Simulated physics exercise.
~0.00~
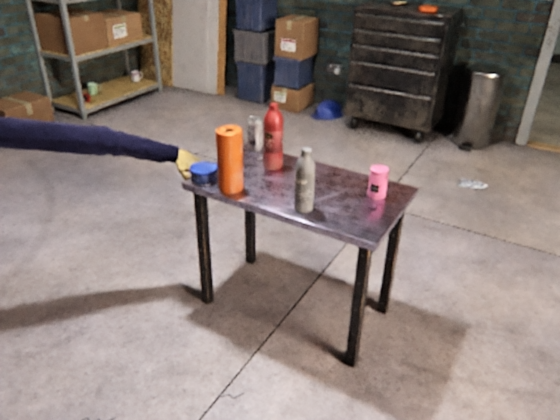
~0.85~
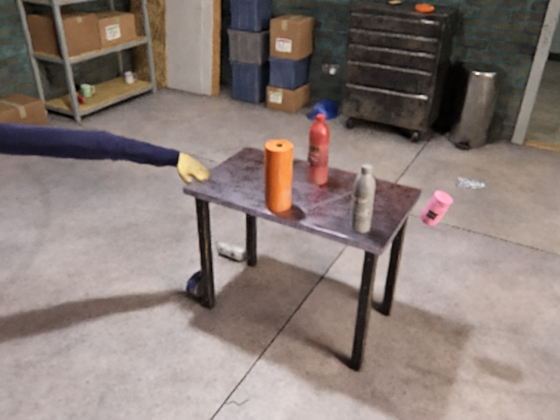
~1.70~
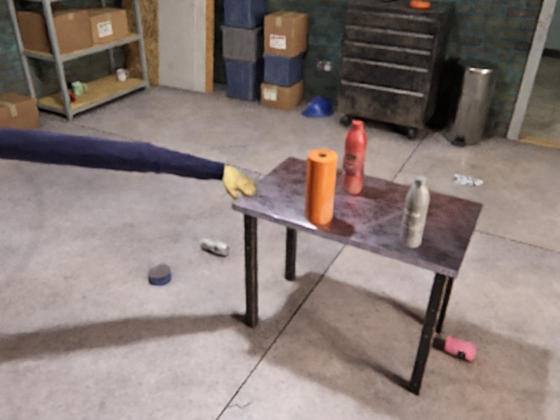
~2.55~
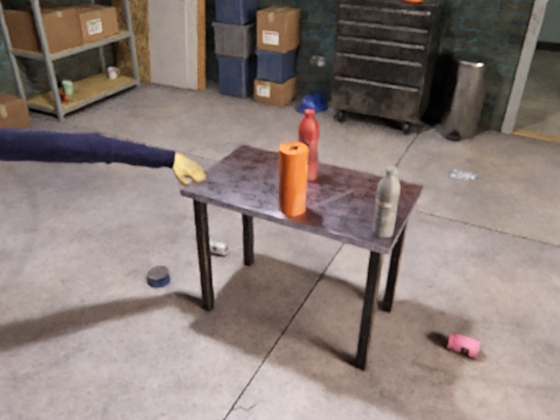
A gloved hand on a dark-sleeved arm reaches in from the left to a small worktable in a workshop, seen from slightly above. On it stand an orange roll, a red bottle, a grey bottle, a white can, a blue tub near the hand and a pink jar at the right. The table jerks, the blue tub and white can drop to the floor, and the pink jar tips off the right side. The table shifts right, then back left, while the fallen things lie on the concrete. The roll and both bottles end upright on the tabletop, displaced from their first spots.
